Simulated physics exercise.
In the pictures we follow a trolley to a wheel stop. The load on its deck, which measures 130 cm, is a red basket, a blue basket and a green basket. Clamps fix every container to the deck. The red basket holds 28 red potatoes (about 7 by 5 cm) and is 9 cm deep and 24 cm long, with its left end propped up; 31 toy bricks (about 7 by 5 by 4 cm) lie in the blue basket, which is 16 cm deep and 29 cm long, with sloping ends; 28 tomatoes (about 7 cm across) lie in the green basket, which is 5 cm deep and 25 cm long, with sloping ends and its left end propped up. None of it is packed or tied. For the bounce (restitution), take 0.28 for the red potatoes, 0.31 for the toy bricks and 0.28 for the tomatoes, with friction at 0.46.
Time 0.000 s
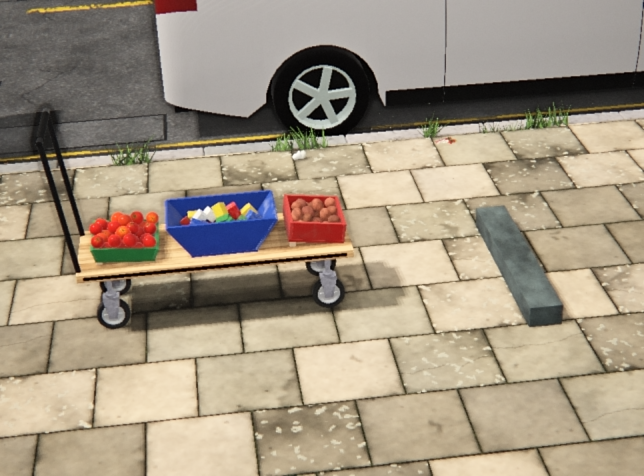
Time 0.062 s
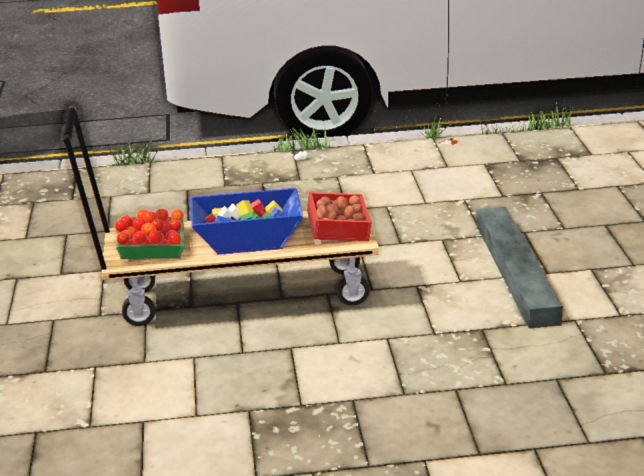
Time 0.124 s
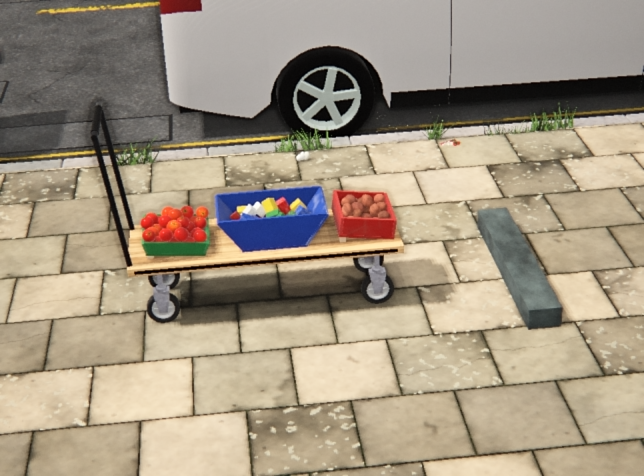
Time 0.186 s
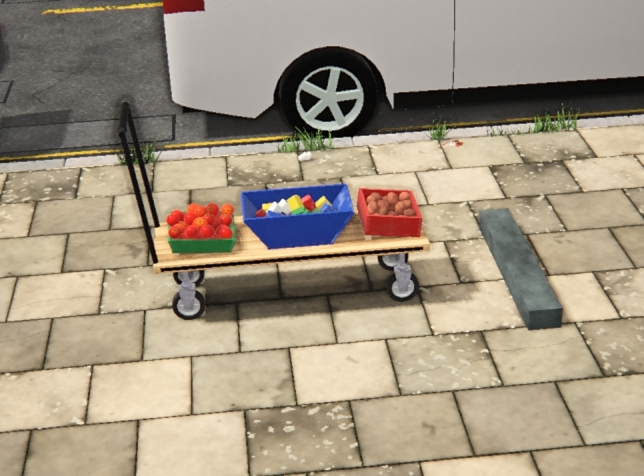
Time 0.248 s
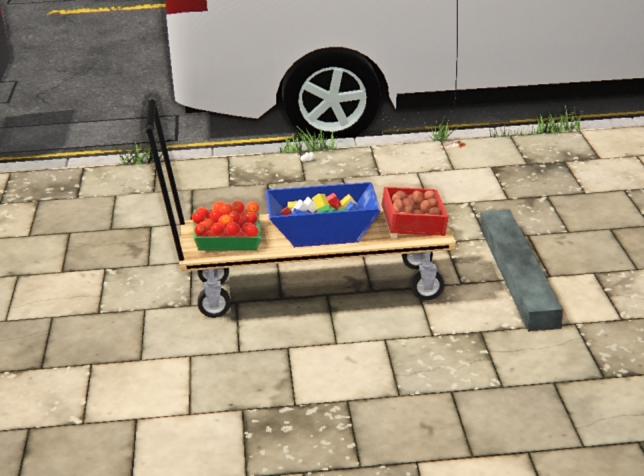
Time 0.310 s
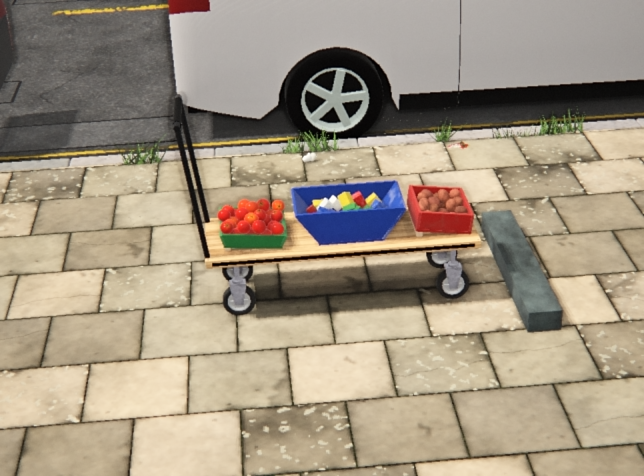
A flat trolley carrying a green basket of red tomato-like balls, a blue one of colourful blocks and a red one of brownish balls rolled steadily right along the paving, nearing a dark bar.
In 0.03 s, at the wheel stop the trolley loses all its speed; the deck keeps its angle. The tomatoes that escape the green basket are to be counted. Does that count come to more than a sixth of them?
I'd bet the portion thrown out goes beyond a sixth of the load.
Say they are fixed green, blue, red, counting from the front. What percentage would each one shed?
Red basket 0 %, blue basket 0 %, green basket 50 %.
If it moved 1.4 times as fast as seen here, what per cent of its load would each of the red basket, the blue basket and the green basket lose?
Then the red basket sheds 10 per cent, the blue basket 10 per cent, and the green basket 50 per cent.
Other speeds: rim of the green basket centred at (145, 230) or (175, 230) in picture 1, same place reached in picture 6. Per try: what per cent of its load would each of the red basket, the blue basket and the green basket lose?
Per cent lost, first try then second - red basket: 0, 0; blue basket: 0, 0; green basket: 40, 30.
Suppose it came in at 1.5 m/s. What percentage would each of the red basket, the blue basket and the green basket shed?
Red basket 0 %, blue basket 0 %, green basket 40 %.
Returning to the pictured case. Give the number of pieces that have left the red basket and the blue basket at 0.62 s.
Estimate at that time - red basket 1, blue basket 0, give or take.
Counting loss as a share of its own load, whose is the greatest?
Answer: The green basket.
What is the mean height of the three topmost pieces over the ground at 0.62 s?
Height, averaged: Around 54 cm.
After 0.40 s, contact.
After 0.50 s, the red basket has all 28, the blue basket has all 31 and the green basket is down by 4 of 28.
After 0.62 s, the red basket is down by 1 of 28, the blue basket has all 31 and the green basket is down by 11 of 28.
After 0.85 s, the red basket is down by 1 of 28, the blue basket has all 31 and the green basket is down by 13 of 28.
When it is over (at 1.35 s), the red basket is down by 1 of 28, the blue basket has all 31 and the green basket is down by 13 of 28. Asked share, 13 of 28, 46 per cent.
